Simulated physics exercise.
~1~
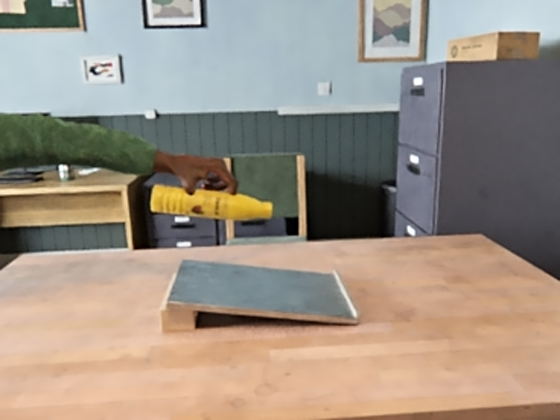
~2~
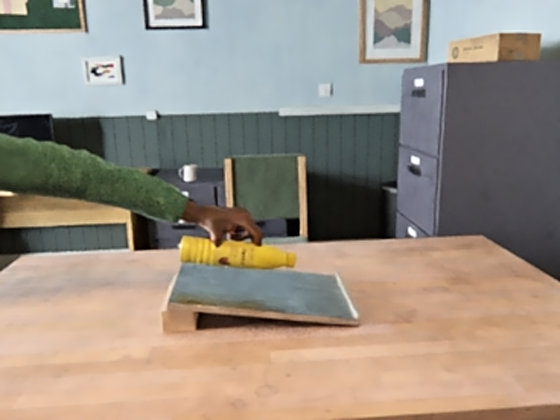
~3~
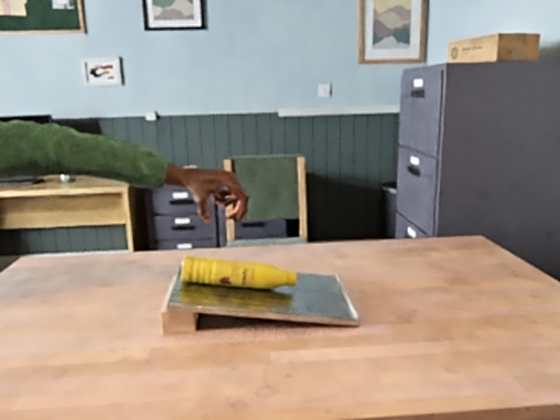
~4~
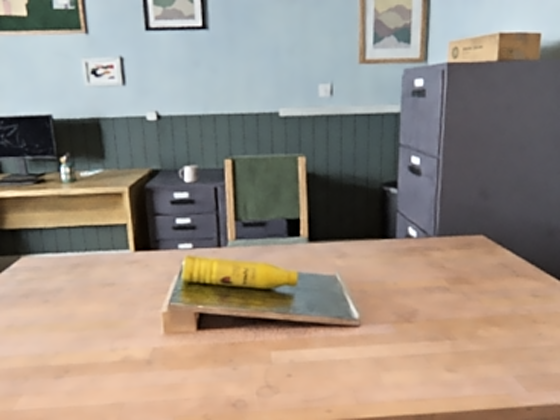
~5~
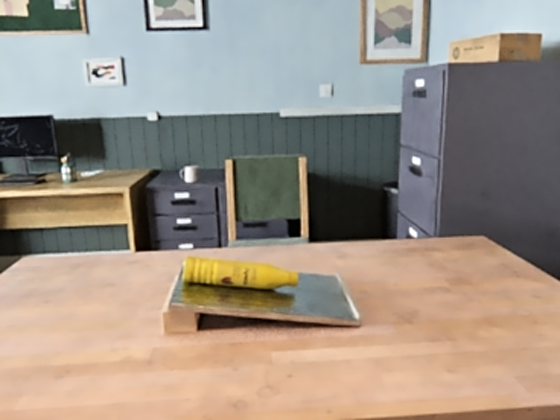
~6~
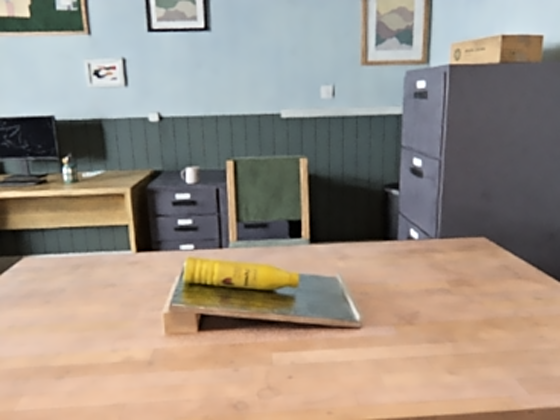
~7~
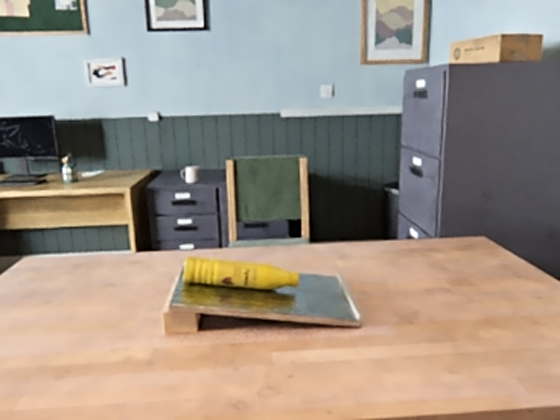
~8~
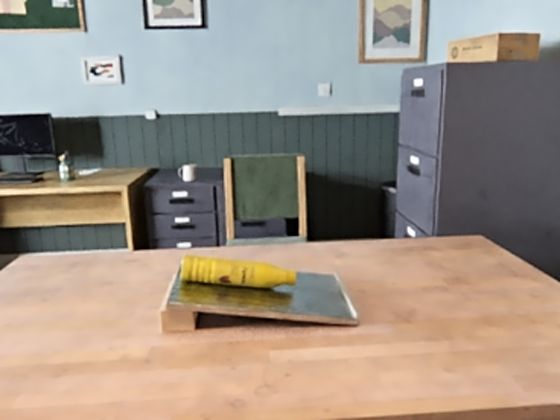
A hand lays a yellow bottle on a sloping board and withdraws, and it stays put.
